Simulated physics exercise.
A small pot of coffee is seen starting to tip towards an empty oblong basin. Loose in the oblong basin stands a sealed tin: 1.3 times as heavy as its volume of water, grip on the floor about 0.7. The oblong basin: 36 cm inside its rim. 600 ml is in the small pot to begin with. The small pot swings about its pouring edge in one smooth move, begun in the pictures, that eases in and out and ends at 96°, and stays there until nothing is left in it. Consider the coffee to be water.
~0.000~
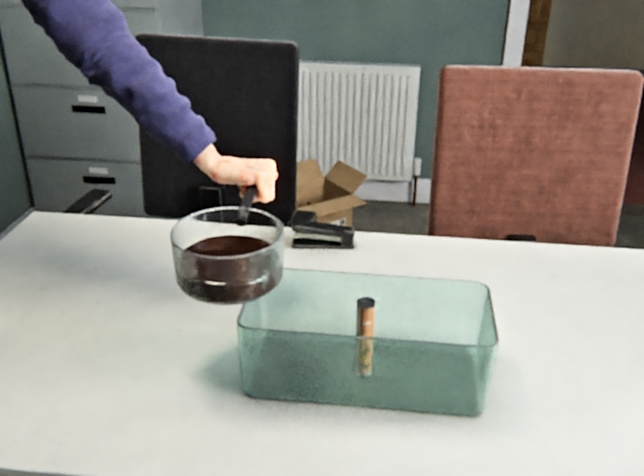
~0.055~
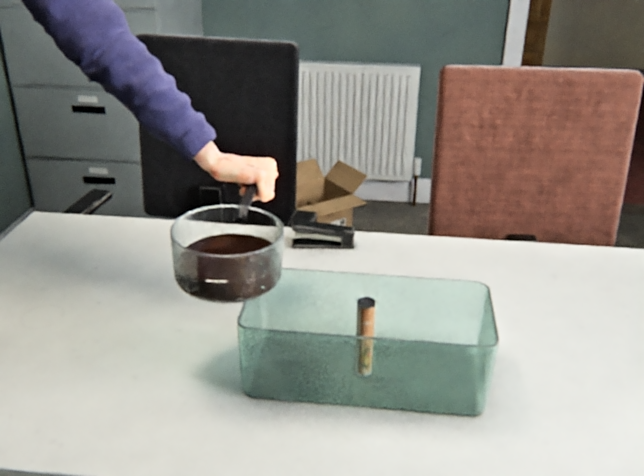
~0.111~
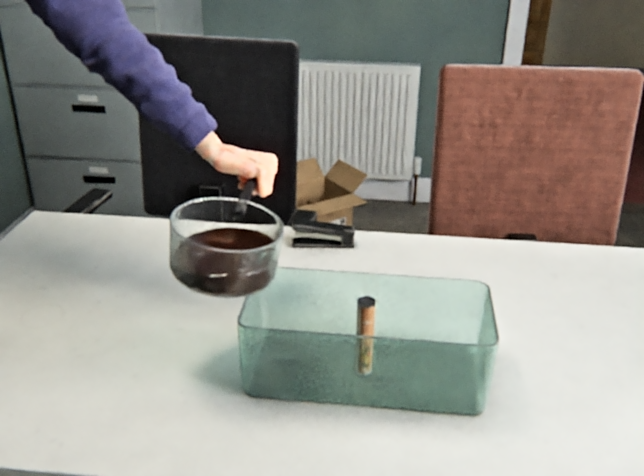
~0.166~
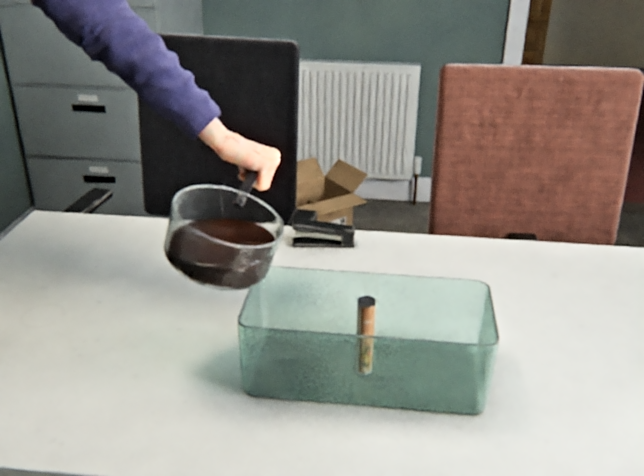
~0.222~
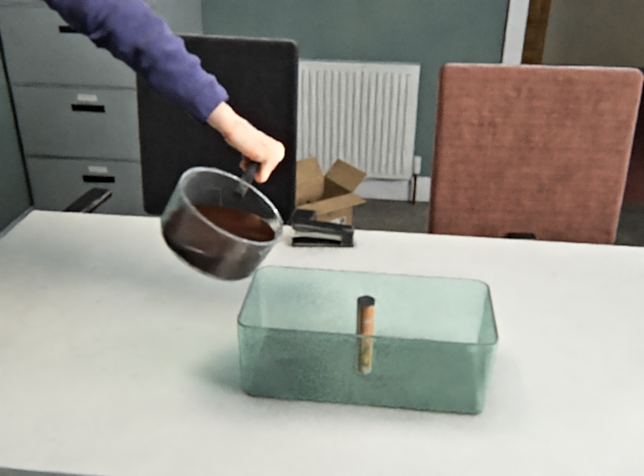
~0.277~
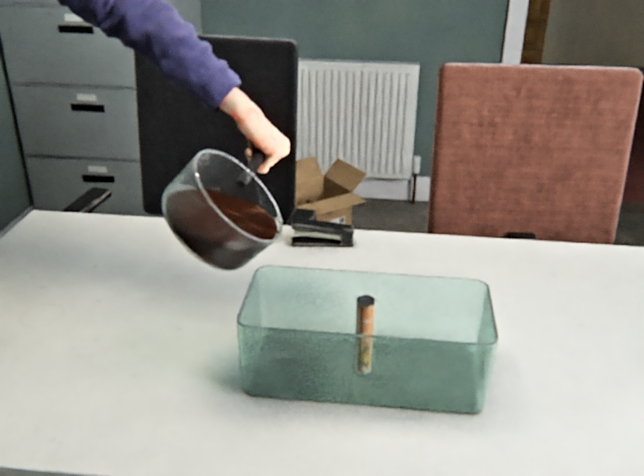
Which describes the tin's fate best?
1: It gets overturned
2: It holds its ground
Option 1: It gets overturned.
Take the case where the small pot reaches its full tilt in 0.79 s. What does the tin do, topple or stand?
It tumbles over, then.
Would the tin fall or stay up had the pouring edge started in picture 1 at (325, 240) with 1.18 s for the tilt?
It does not tip.
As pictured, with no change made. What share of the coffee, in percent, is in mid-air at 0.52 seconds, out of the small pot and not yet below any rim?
Roughly 56 percent.
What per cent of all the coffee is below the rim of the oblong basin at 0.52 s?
About 3 per cent.
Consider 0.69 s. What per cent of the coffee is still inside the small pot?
Around 10 percent of it.
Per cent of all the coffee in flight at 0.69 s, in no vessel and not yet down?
Airborne fraction: Approx. 14 %.
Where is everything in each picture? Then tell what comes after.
Tilt 0°; pouring edge (282, 236); surface from (180, 253) to (281, 260); the oblong basin's rim runs from (248, 296) to (493, 314); the tin's top is at (366, 305), in the first picture.
Tilt 2°; pouring edge (282, 236); surface from (179, 252) to (280, 257), in the second picture.
Tilt 8°; pouring edge (282, 235); surface from (175, 245) to (278, 251), in the third picture.
Tilt 18°; pouring edge (282, 235); surface from (170, 233) to (277, 243), in the fourth picture.
Tilt 31°; pouring edge (281, 234); surface from (167, 214) to (276, 235), in the fifth picture.
Tilt 45°; pouring edge (280, 234); surface from (172, 194) to (276, 228), in the sixth picture.
After 0.52 s the tilt is 93° and 41 per cent is still to pour; the tin stands where it began.
After 0.69 s the tilt is 96° and 11 per cent is still to pour; the tin leans 13°.
After 0.88 s the tilt is 96° and 3 per cent is still to pour; the tin lies on its side.
After 1.08 s the tilt is 96° and 1 per cent is still to pour; the tin lies on its side.
In the end the tin lies on its side.
